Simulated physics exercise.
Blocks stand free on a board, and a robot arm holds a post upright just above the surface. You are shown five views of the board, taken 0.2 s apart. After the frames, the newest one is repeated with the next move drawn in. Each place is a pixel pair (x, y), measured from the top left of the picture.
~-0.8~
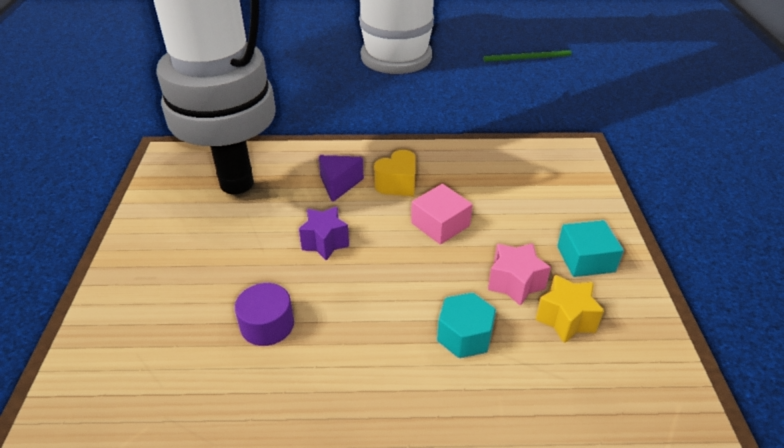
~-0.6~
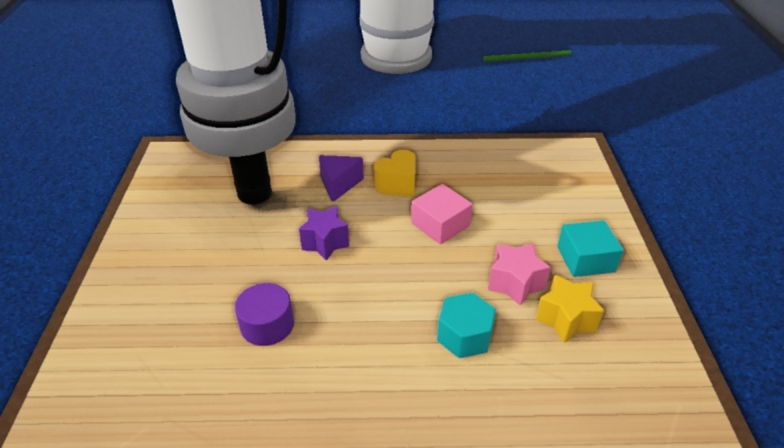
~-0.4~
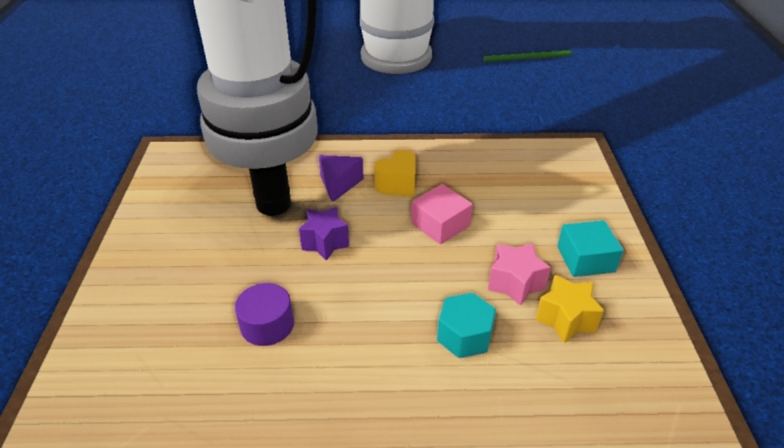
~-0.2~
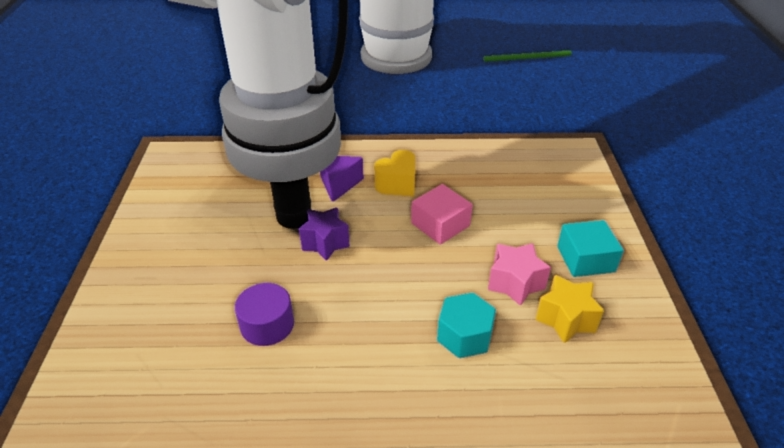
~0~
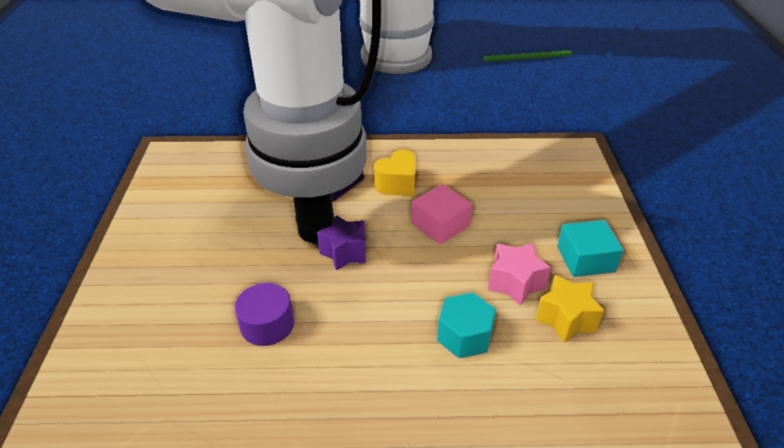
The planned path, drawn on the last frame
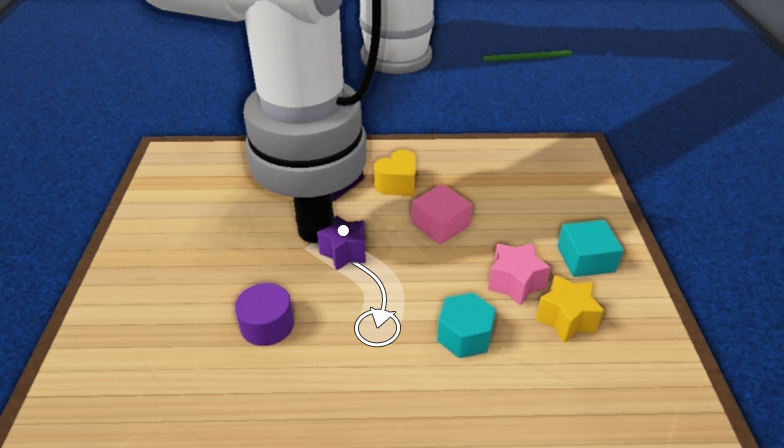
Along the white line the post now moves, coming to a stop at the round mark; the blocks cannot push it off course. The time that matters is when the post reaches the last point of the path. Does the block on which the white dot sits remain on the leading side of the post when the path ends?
The answer is no.
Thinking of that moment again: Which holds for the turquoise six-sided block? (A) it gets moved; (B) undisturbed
(B)
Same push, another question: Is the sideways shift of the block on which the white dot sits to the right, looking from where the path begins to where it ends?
The answer is no.
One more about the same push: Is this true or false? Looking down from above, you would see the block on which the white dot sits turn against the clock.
The statement is true.
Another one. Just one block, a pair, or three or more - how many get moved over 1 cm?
The answer will be one.
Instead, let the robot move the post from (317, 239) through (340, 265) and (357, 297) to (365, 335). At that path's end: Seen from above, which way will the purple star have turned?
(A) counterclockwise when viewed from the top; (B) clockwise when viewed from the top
Choice A: Counterclockwise when viewed from the top.
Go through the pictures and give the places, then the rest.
In the first frame, post's lower end at (237, 185); purple star at (323, 221); turquoise six-sided block at (468, 313).
In the second frame, post at (255, 195); blocks still.
In the third frame, post at (274, 206); blocks still.
In the fourth frame, post at (295, 218); blocks still.
In the fifth frame, post at (317, 232); purple star at (343, 231); turquoise six-sided block at (468, 313).
Drawn move, from (317, 239) by way of (352, 261) and (382, 288) to (378, 328); the dot is on the purple star.
On the path given first. One third of the way, post at (352, 254); purple star at (382, 253).
Two thirds of the way, post at (382, 281); purple star at (419, 276), turned 10° anticlockwise.
At the end, post at (377, 320); purple star at (424, 282), turned 40° anticlockwise; turquoise six-sided block still.
